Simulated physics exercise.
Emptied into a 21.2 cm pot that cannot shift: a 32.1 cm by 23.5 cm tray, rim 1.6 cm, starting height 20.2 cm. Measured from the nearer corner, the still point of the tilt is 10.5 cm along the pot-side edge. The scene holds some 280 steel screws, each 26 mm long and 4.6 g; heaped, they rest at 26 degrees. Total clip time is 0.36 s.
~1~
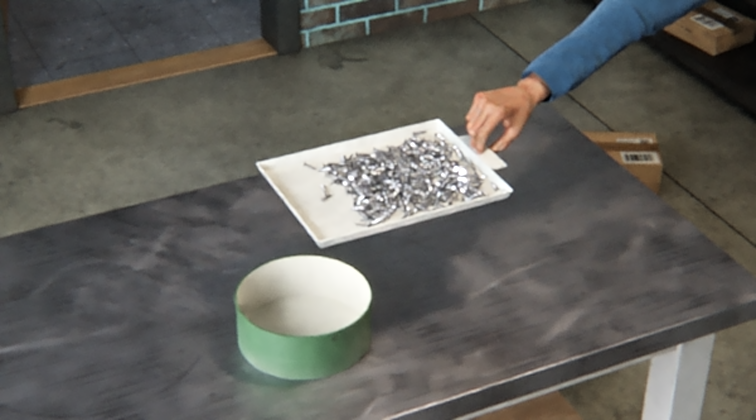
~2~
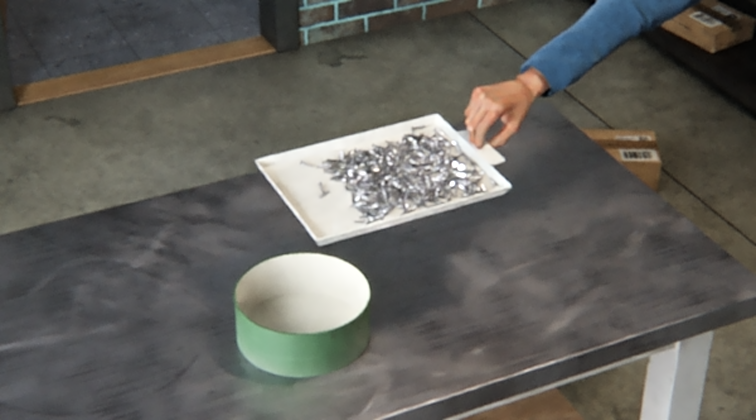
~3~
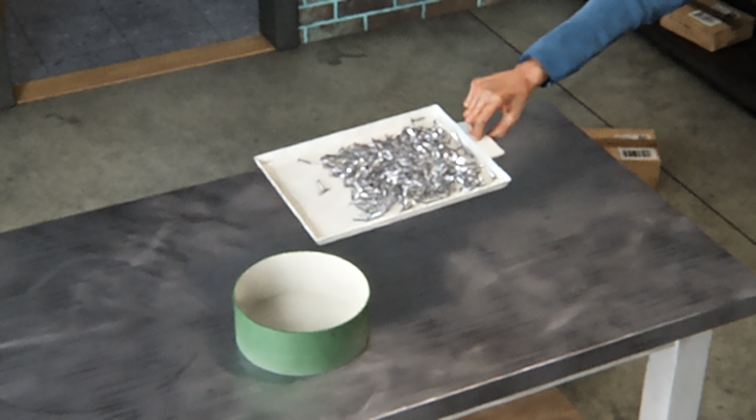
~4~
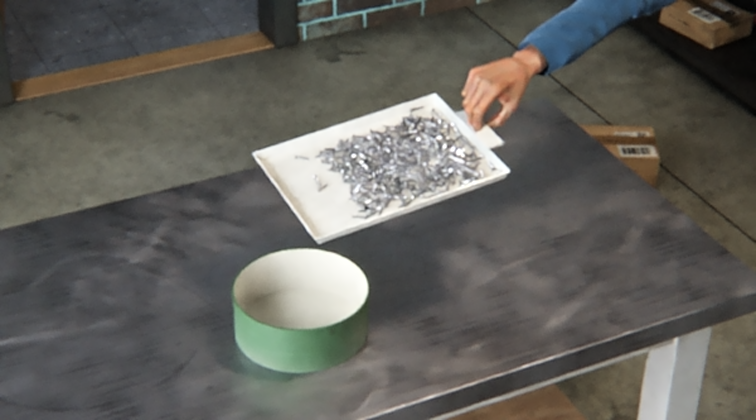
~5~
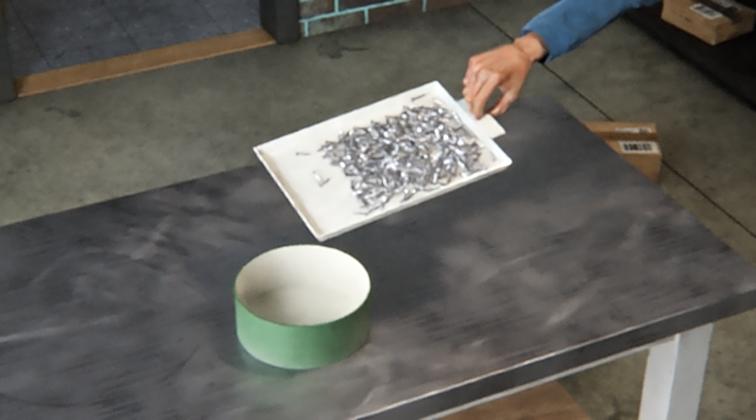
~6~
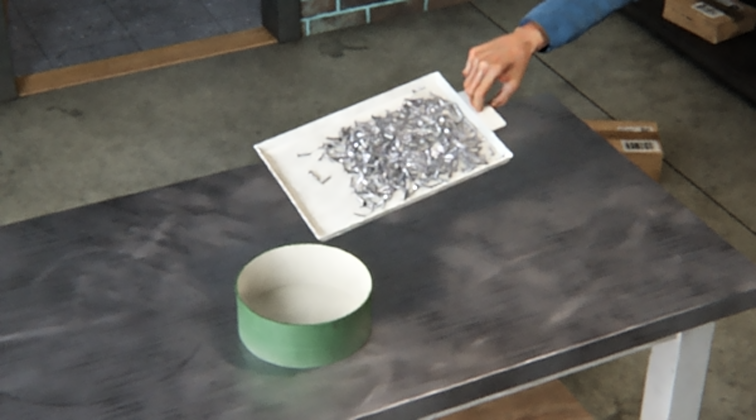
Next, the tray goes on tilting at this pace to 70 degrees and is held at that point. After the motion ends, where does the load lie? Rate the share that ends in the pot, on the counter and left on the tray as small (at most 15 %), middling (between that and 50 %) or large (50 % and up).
Pot - large, counter - small, tray - small.
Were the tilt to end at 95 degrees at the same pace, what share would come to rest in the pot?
It would be near 100 per cent.
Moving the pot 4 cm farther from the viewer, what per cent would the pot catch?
70 %.
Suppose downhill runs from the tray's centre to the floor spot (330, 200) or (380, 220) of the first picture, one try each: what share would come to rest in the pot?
First try: About 65 percent; second try: About 60 percent.
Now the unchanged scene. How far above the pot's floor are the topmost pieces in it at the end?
I'd put it at close to 3.0 centimetres.
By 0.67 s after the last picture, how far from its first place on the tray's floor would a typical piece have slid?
Roughly 13 cm.
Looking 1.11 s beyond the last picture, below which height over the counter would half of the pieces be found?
Height: Around 18 cm.
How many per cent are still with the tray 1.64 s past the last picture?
Around 5 percent of it.
Then, 0.67 s after the last picture, tilt 39 degrees; the tray holds 100 %, the pot 0 %.
Then, 1.11 s after the last picture, tilt 57 degrees; the tray holds 55 %, the pot 40 %.
Then, 1.64 s after the last picture, tilt 70 degrees; the tray holds 5 %, the pot 90 %.
In the end, pot 100 %, counter 0 %, tray 0 %.
